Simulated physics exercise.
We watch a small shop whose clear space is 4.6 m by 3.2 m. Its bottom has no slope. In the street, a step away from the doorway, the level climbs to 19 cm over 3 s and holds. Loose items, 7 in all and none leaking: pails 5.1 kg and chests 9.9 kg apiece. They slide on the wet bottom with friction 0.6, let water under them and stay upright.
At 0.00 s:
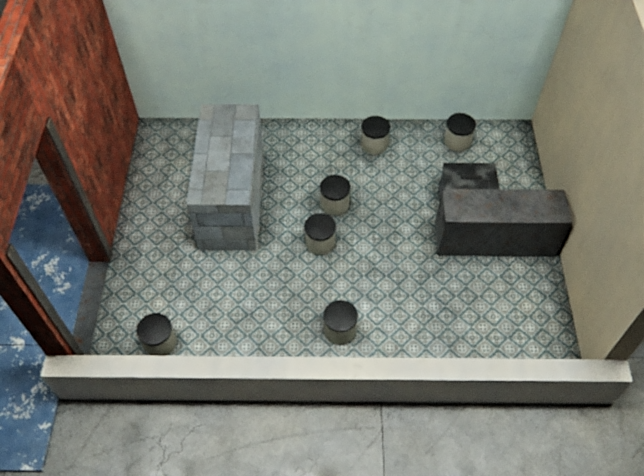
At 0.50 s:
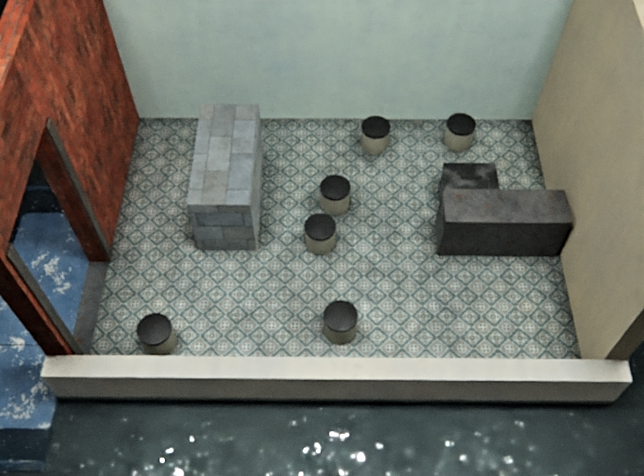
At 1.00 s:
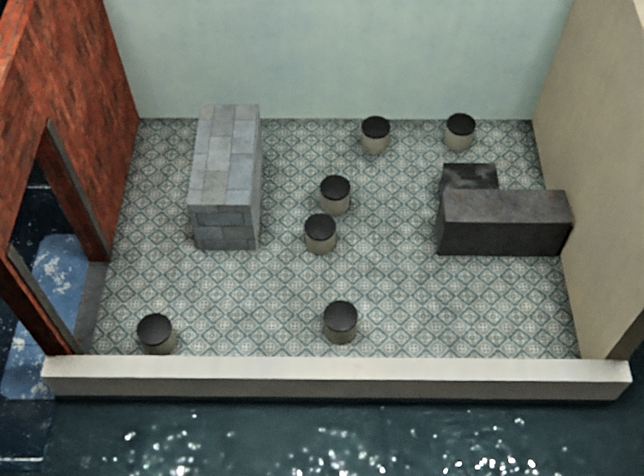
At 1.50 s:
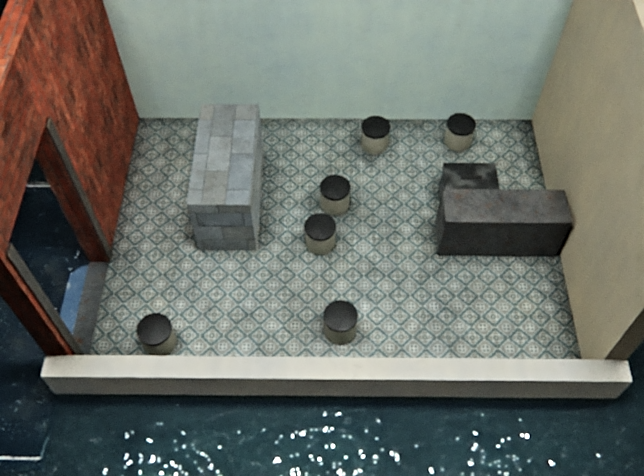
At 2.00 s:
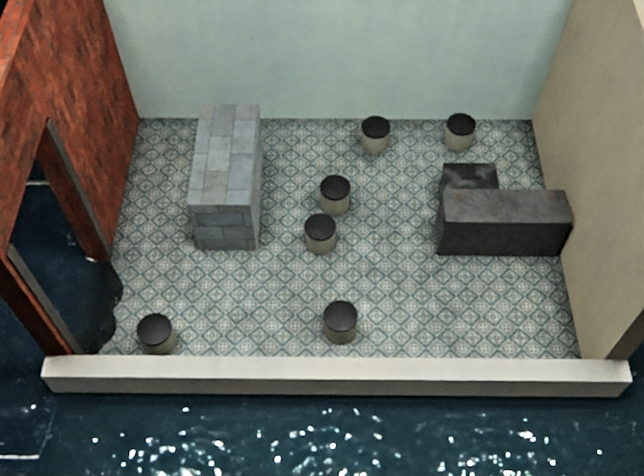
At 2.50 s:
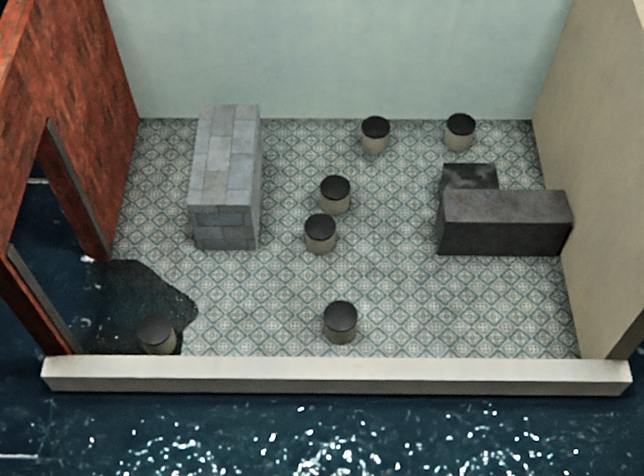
Dark water covers the ground outside, then spreads through the left doorway onto the patterned floor.
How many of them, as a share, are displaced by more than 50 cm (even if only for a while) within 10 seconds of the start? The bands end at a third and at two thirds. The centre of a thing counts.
Share: Not even a third.
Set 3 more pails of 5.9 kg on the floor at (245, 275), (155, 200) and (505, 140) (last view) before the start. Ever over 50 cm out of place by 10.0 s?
In turn: More, under, under.
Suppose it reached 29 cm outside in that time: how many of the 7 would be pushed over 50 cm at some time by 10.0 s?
Then 5.
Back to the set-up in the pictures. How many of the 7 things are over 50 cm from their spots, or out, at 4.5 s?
I count 1.
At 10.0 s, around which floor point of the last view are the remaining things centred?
Near (421, 210).
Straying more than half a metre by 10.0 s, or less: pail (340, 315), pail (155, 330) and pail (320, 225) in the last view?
In turn: Past it, past it, short of it.
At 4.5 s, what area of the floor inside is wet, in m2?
Some 6.0 m2.
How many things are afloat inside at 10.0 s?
At that moment 2.
After 3.5 s 0 of 7 are over 50 cm from their spots; 0 afloat.
After 4.5 s 1 of 7 are over 50 cm from their spots; 1 afloat.
After 7.0 s 2 of 7 are over 50 cm from their spots; 2 afloat.
After 10.0 s 2 of 7 are over 50 cm from their spots, and 2 have been at some point; 2 afloat.
